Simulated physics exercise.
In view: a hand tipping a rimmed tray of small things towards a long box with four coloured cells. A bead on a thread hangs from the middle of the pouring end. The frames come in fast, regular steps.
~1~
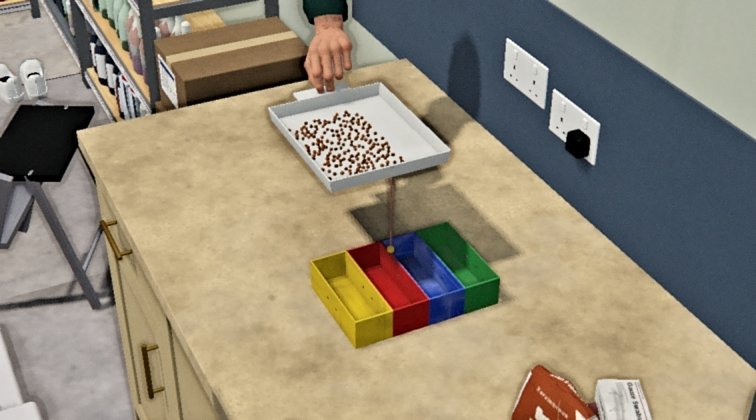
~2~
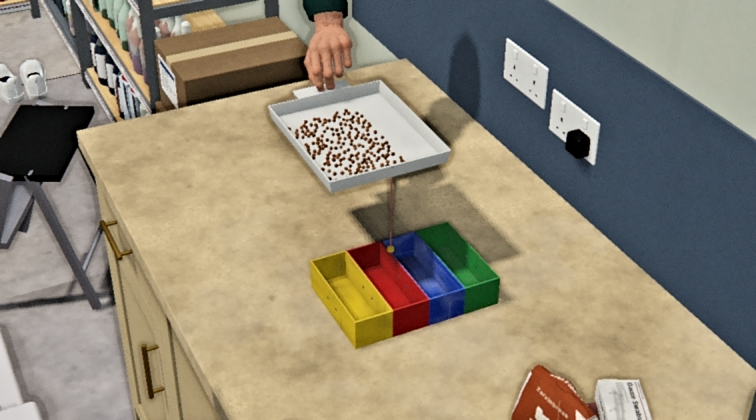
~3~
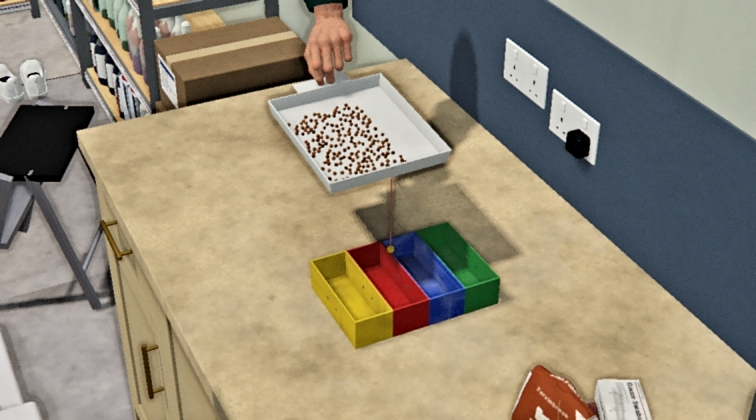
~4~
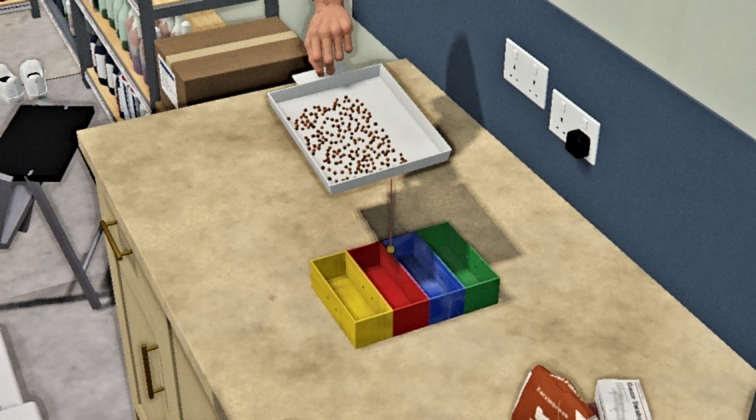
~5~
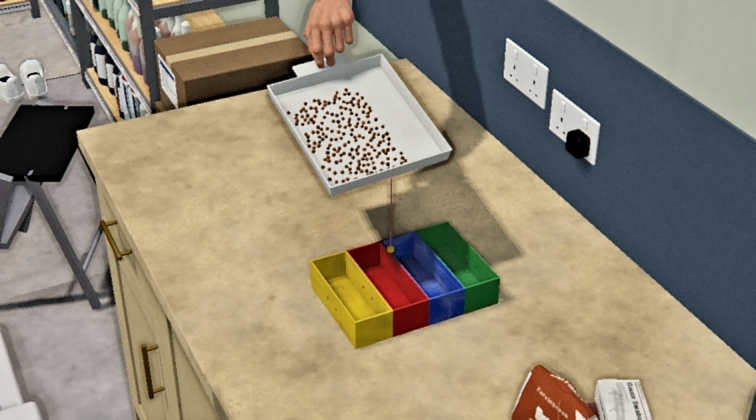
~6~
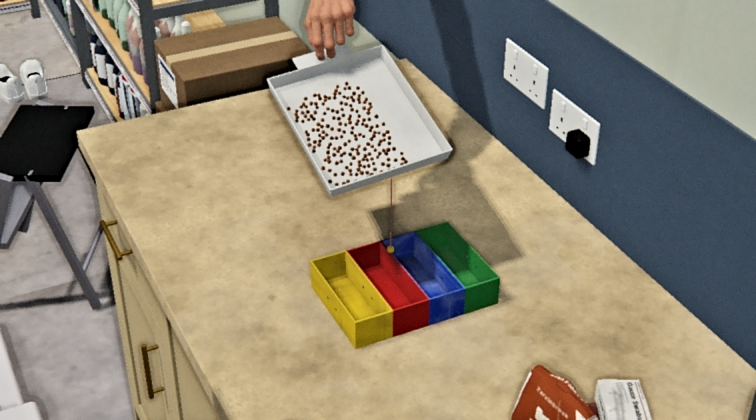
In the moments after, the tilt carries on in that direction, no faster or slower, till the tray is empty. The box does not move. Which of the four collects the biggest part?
The yellow one ends fullest.
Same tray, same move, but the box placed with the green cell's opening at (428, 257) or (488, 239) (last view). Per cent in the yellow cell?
The first gives 30 %, the second 10 %.
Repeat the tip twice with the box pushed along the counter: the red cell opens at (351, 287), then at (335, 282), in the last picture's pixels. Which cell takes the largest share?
In turn: Red; the cell in red.
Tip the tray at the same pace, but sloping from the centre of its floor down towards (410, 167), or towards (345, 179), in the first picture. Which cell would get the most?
In turn: The cell in green; the cell in yellow.
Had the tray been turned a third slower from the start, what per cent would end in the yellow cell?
It comes to 80 per cent or so.
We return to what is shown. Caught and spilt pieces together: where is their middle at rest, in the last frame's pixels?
Near (358, 314).
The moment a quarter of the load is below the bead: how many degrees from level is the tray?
Roughly 110°.
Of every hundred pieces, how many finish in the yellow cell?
About 80 per cent.
Shortly afterwards, tray tipped steeply; all but a few on the tray; only a few falling or outside the box.
Next, tray tipped past a quarter turn; the bulk on the tray; only a few in the yellow cell; a little falling or outside the box.
Some moments later, tray tipped past a quarter turn; the bulk in the yellow cell; a little in the red cell; only a few in the blue cell; only a few in the green cell; a little falling or outside the box.
In the end, tray tipped past a quarter turn; the bulk in the yellow cell; a little in the red cell; only a few in the blue cell; only a few in the green cell; a little outside the box.
